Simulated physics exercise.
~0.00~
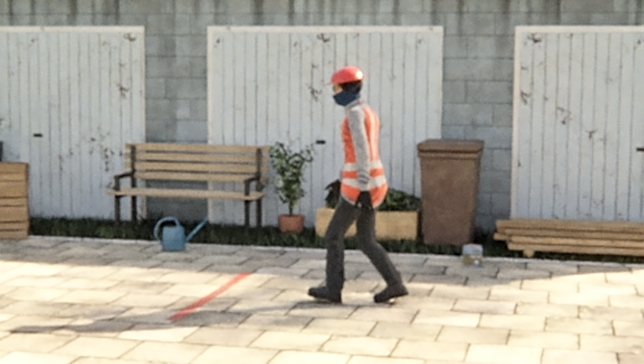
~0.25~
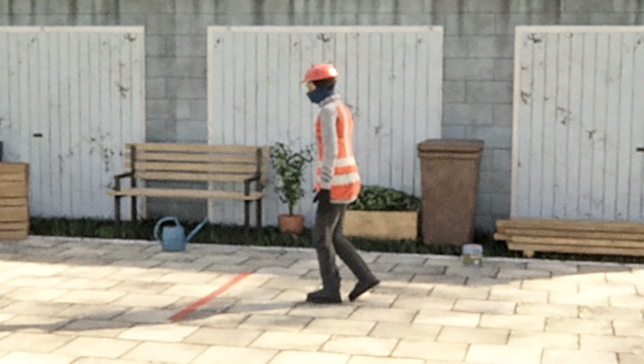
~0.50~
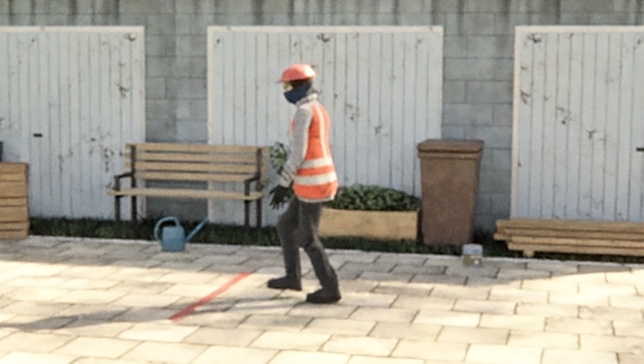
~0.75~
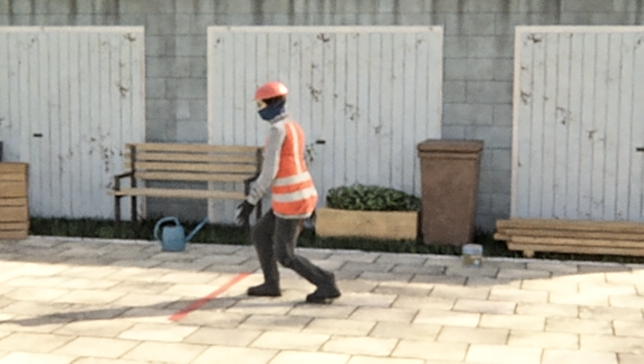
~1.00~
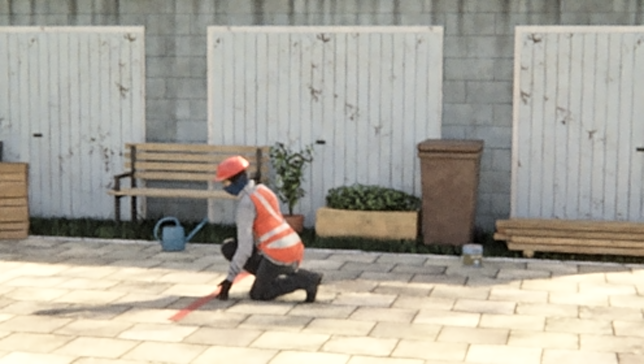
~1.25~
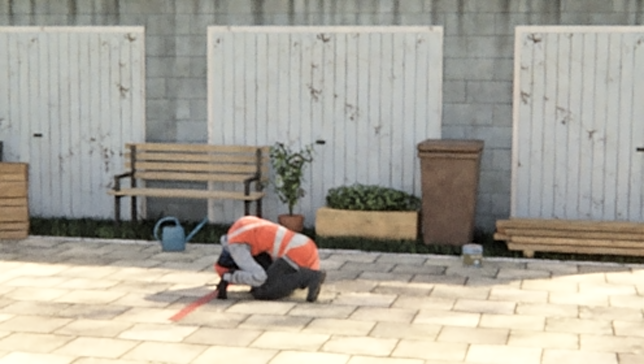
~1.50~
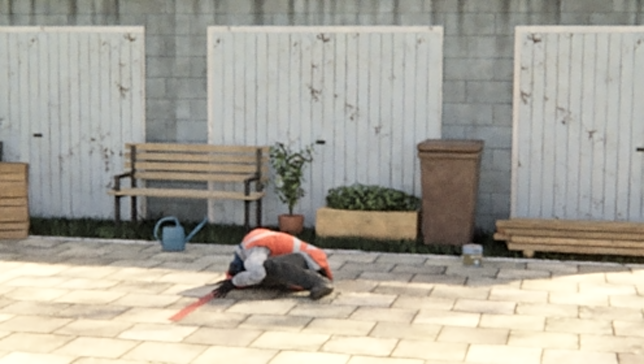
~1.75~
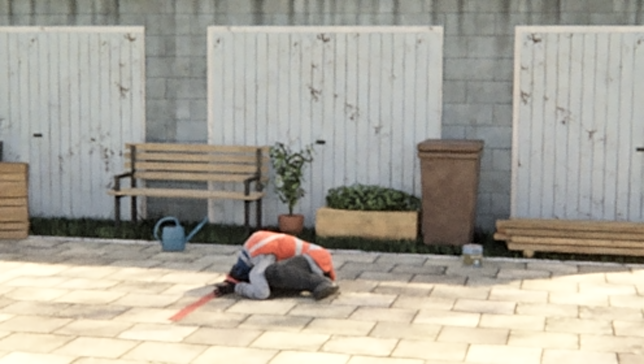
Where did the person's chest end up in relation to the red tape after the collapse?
The person's chest came to rest short of the red tape, on the right side of it, without getting past it.
A person in a red hard hat and orange safety vest walked left across the paving towards a strip of red tape, then suddenly sank down, folded forward and ended up slumped and still on the ground just short of it.
